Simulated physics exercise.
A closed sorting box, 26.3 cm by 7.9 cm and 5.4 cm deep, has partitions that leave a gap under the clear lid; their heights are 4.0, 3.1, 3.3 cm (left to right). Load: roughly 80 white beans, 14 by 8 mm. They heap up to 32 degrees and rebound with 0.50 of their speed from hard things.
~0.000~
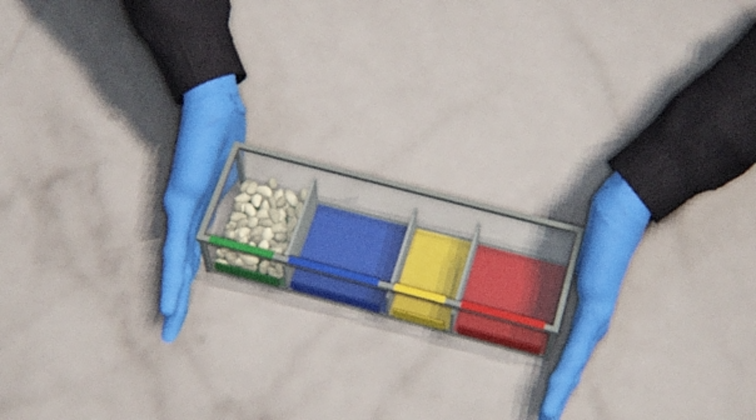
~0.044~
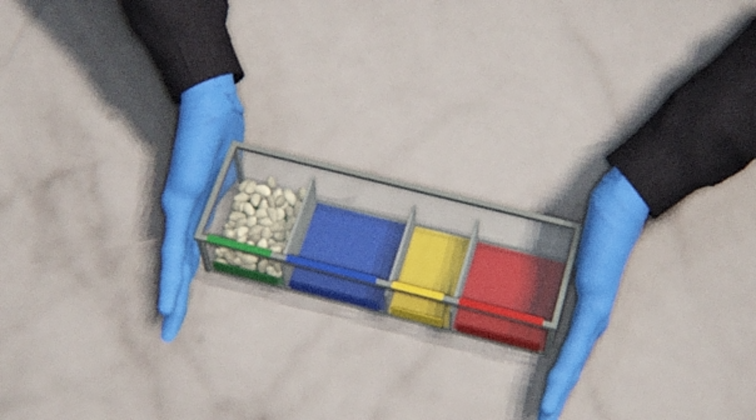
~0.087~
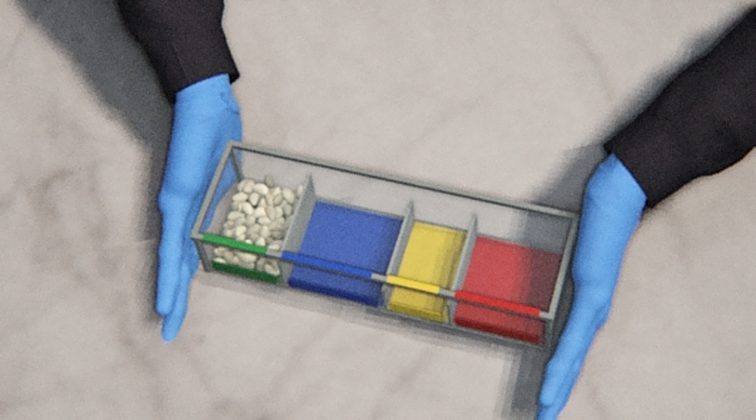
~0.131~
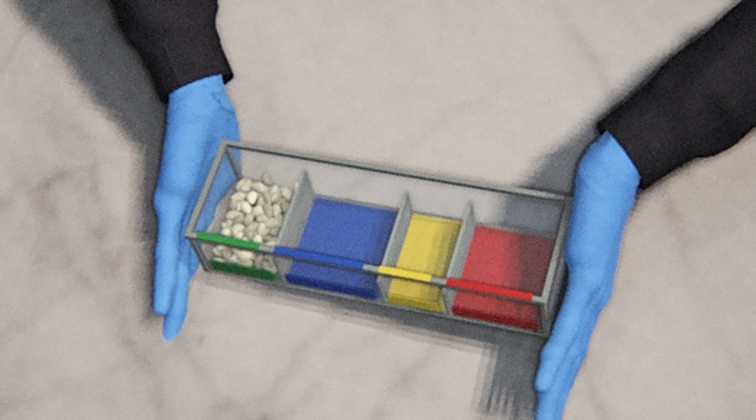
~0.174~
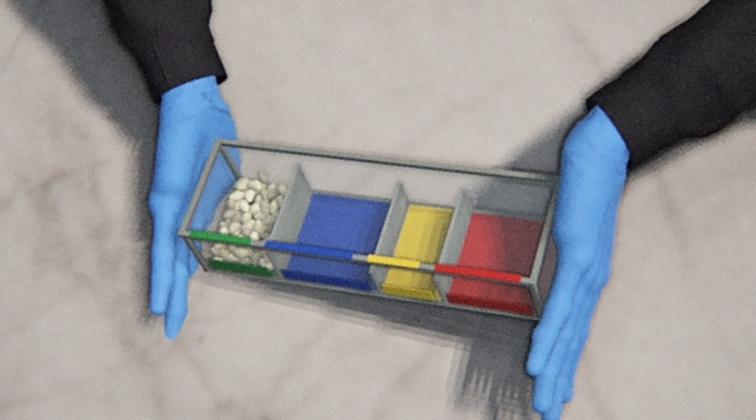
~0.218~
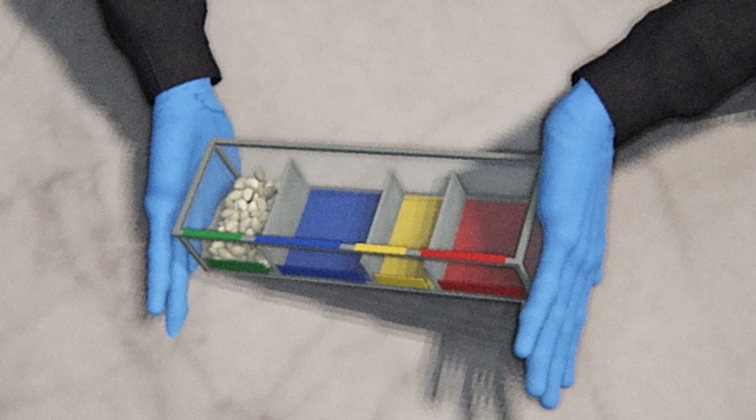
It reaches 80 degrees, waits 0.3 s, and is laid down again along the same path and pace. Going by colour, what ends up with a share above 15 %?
Red compartment: No; blue compartment: No; green compartment: Yes; yellow compartment: No.
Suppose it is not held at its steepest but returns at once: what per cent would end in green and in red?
Then: Green 100, red 0.
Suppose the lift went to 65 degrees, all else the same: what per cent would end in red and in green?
In that case red 0, green 100.
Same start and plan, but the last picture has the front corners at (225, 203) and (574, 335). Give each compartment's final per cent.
Red 15; blue 0; green 80; yellow 5.
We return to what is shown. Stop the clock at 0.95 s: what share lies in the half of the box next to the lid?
Some 20 per cent.
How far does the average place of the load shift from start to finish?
Roughly 1.0 cm.
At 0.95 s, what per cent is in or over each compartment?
Red 0; blue 0; green 100; yellow 0.
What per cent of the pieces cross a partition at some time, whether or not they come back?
Some 0 per cent.
After 0.95 s, tilt 80 degrees; green 100 %.
After 1.43 s, tilt 43 degrees; green 100 %.
After 1.99 s, tilt 0 degrees; green 100 %.
At rest (2.6 s), red 0 %, blue 0 %, green 100 %, yellow 0 %.
